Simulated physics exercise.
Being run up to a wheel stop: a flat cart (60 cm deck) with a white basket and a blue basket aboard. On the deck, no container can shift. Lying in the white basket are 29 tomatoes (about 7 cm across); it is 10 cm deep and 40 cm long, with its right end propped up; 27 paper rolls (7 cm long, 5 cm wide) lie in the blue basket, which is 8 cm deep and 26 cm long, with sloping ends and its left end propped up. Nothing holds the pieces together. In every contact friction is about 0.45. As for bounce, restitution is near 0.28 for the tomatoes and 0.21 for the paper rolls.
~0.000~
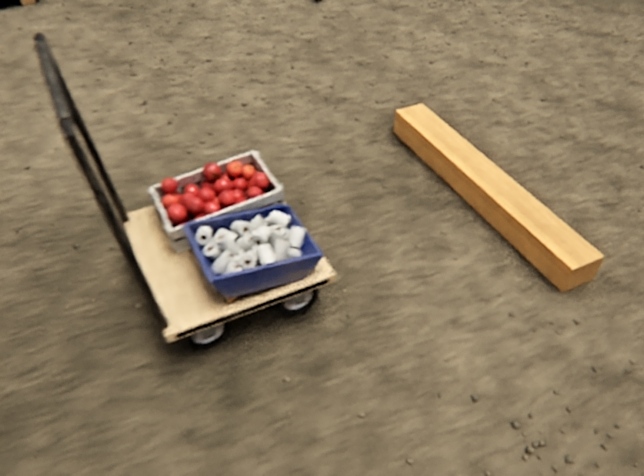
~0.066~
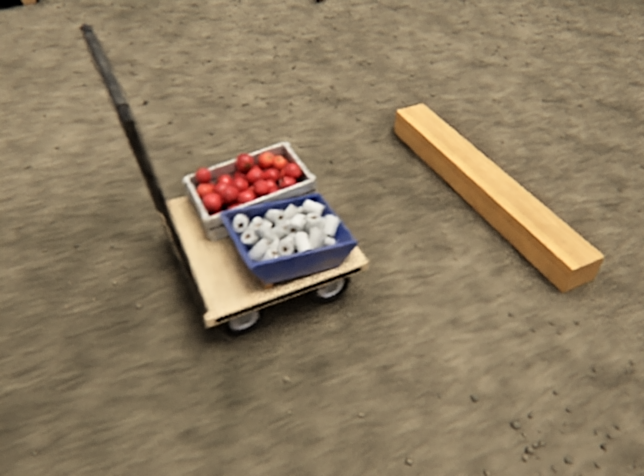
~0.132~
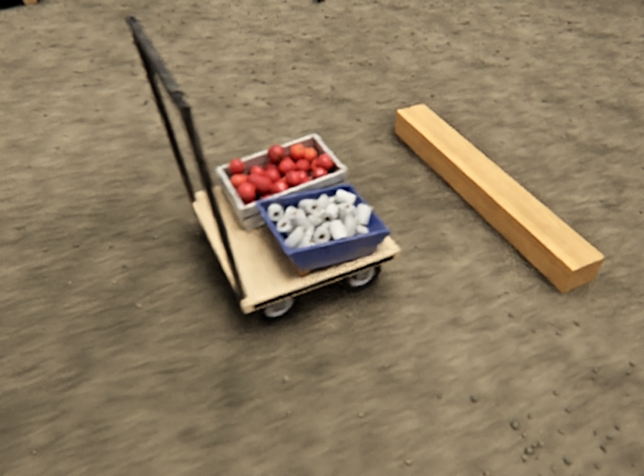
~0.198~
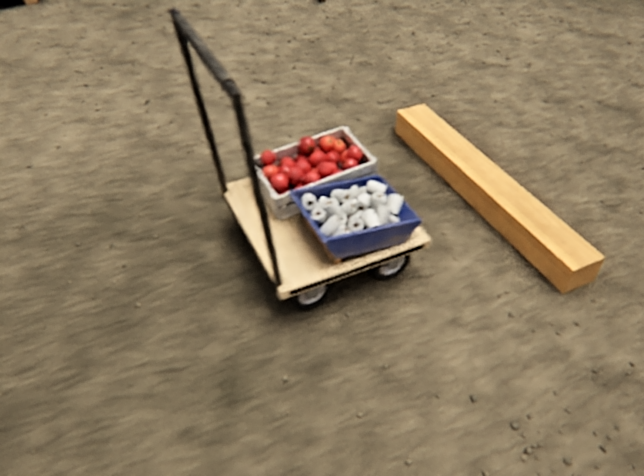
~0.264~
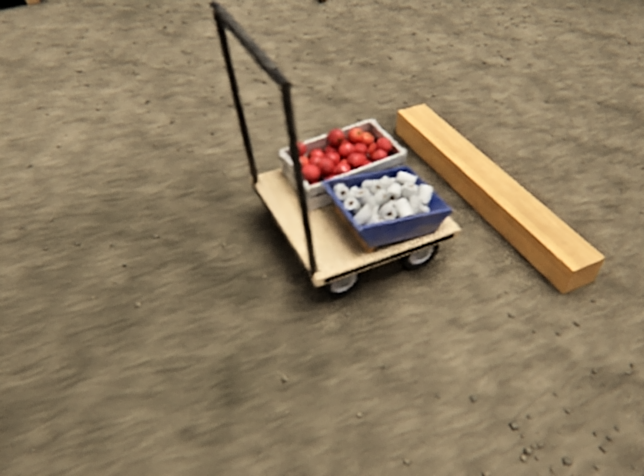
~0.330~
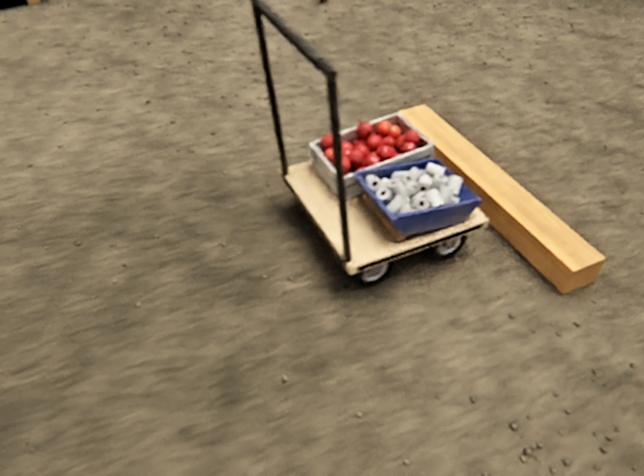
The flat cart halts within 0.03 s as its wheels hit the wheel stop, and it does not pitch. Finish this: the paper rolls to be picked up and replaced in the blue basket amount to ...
... more than one in six.
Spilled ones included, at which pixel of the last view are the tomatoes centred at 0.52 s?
Near (420, 142) in pixels.
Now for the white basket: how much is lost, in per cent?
White basket: 5% lost.
After 0.42 s, contact.
After 0.52 s, the white basket has all 29 and the blue basket has all 27.
After 0.64 s, the white basket is down by 1 of 29 and the blue basket is down by 6 of 27.
After 0.87 s, the white basket is down by 1 of 29 and the blue basket is down by 7 of 27.
Final count (at 1.37 s), the white basket is down by 1 of 29 and the blue basket is down by 7 of 27. Asked share, 7 of 27, 26 per cent.
